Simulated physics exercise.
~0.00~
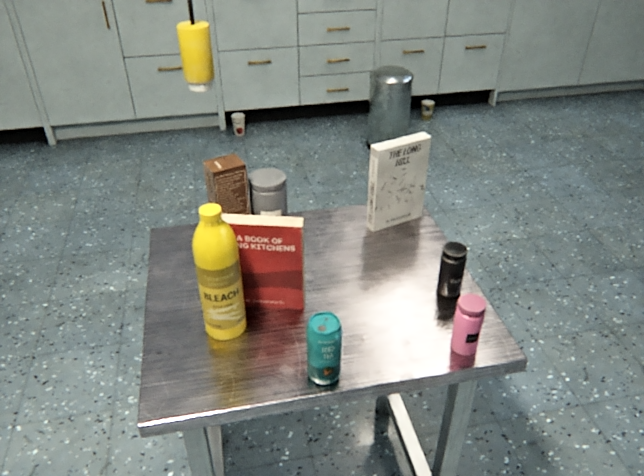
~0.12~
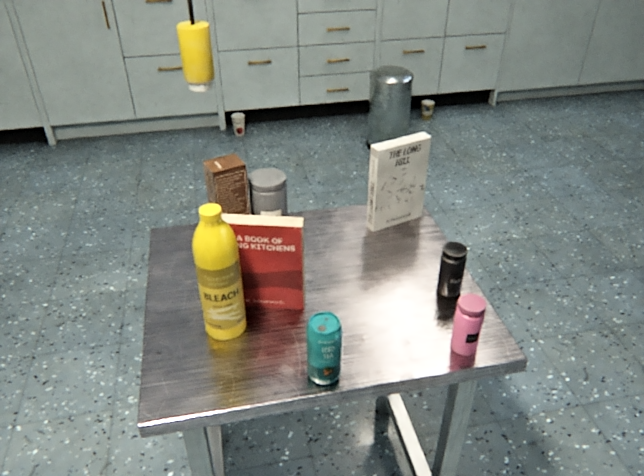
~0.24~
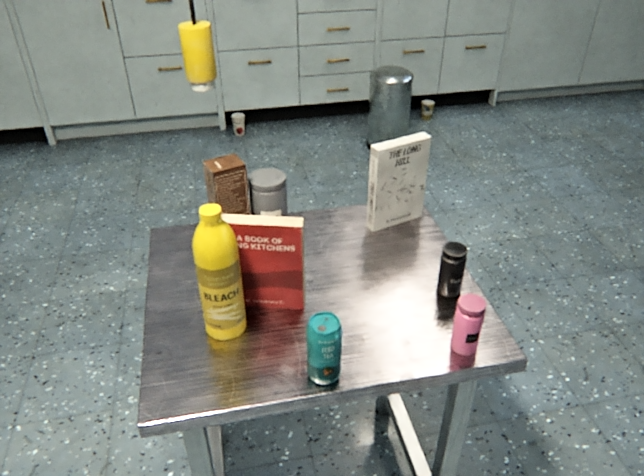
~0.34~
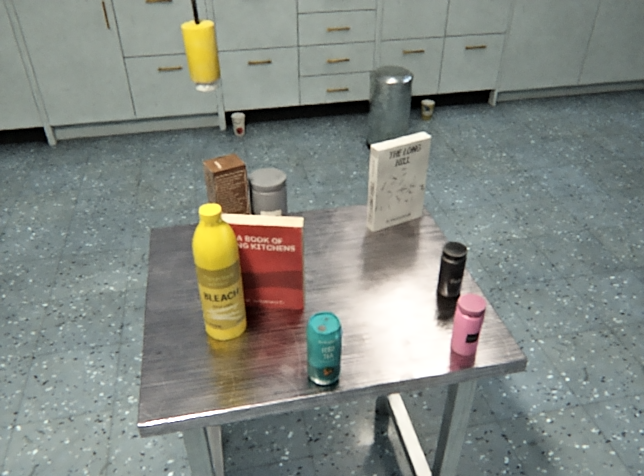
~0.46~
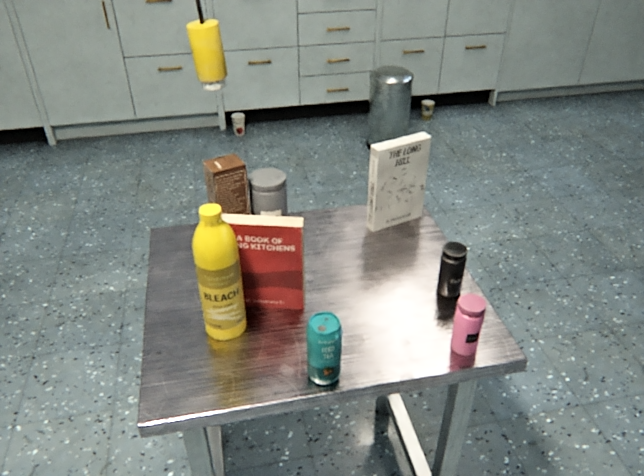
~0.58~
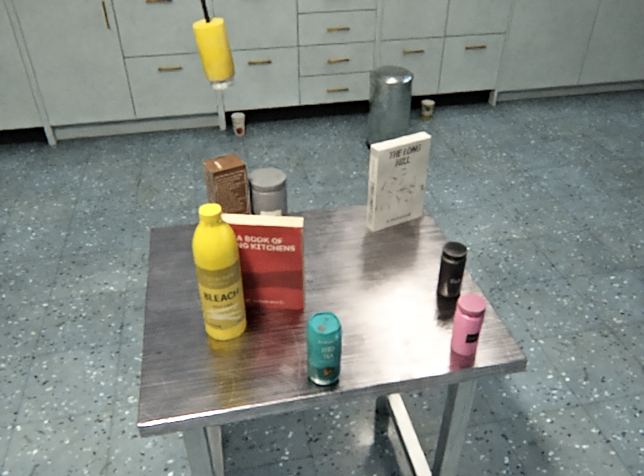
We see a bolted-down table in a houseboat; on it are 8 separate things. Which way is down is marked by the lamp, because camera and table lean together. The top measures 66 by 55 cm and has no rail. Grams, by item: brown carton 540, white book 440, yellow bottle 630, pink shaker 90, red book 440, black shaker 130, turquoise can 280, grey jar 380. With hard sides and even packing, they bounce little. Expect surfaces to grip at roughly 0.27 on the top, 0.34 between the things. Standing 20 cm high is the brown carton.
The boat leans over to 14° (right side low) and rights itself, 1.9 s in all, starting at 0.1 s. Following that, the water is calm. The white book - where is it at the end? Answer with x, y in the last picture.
The white book is found near (398, 183) at the end.
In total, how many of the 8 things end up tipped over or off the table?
I count 0.
After 0.88 s, floor tilted 13°, right side down.
After 1.38 s, floor tilted 10°, right side down.
After 1.78 s, floor tilted 2°, right side down.
After 2.28 s, boat level.
At rest (2.5 s), all 8 in place, give or take 5 cm. In the last view, white book near (398, 183).
